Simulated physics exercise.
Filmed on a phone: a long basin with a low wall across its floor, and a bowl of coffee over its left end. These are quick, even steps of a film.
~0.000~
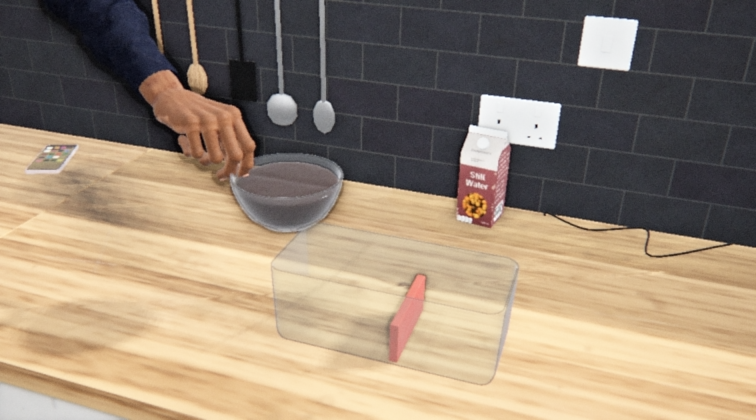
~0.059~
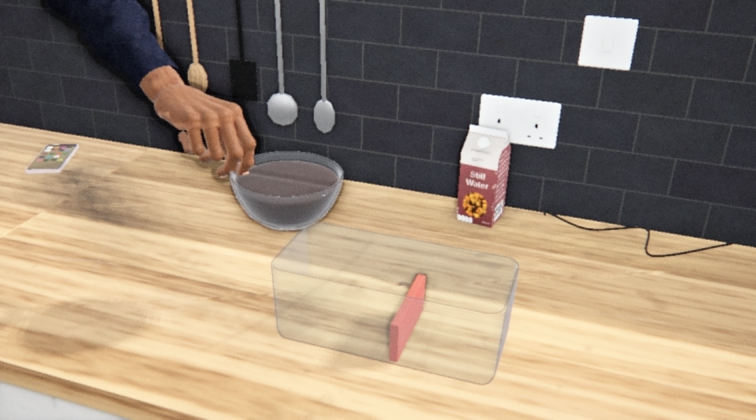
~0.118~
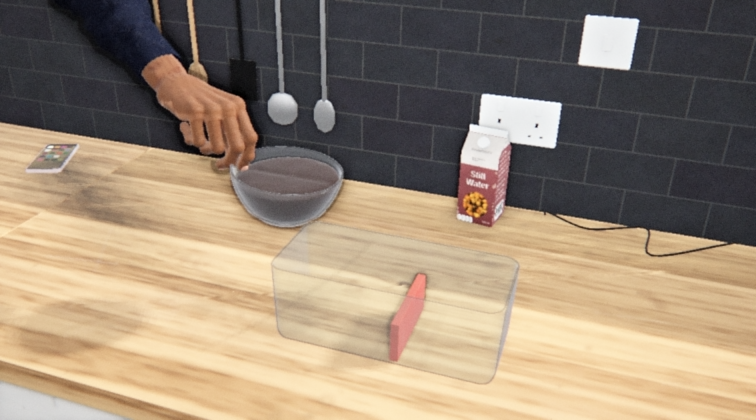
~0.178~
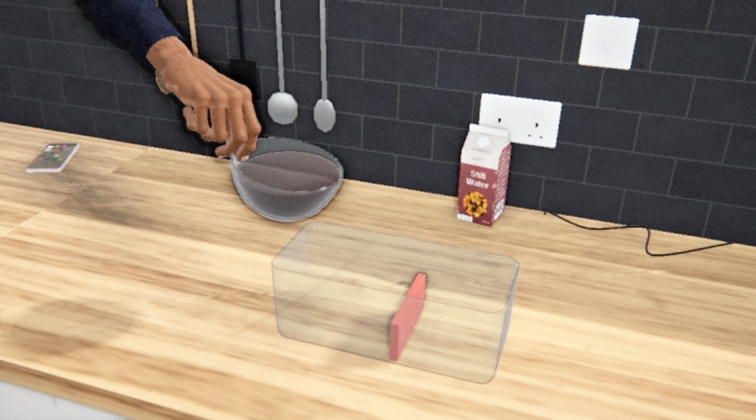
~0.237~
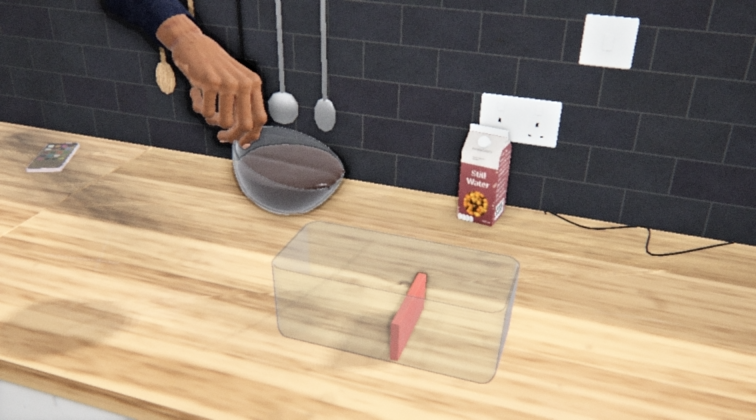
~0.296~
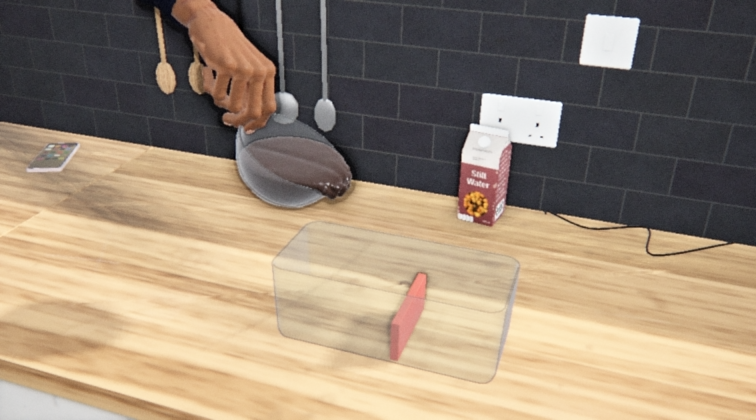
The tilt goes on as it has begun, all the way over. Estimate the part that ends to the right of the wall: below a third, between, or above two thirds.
In the end between a third and two thirds is right of the wall.
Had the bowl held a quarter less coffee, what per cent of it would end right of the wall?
Close to 40 per cent.
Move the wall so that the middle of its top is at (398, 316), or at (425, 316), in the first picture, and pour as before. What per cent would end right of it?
About 70 and 25 per cent.
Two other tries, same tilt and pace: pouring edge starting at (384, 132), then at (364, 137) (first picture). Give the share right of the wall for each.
Roughly 75 per cent, and 90 per cent.
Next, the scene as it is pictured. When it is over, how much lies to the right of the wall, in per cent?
Roughly 55 in a hundred.
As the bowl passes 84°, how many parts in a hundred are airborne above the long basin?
Close to 50 per cent.
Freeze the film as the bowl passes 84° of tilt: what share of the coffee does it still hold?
Close to 25 per cent.
A moment on, the bowl is tipped on its side and 23 per cent is still to pour, 23 is left of the wall and 5 right of it.
Next, the bowl is tipped right over and 0 per cent is still to pour, 39 is left of the wall and 56 right of it.
Then the bowl is tipped right over and 0 per cent is still to pour, 46 is left of the wall and 53 right of it.
Later the bowl is tipped right over and 0 per cent is still to pour, 46 is left of the wall and 53 right of it.
In the end 46 per cent lies left of the wall, 53 right of it and 1 outside.
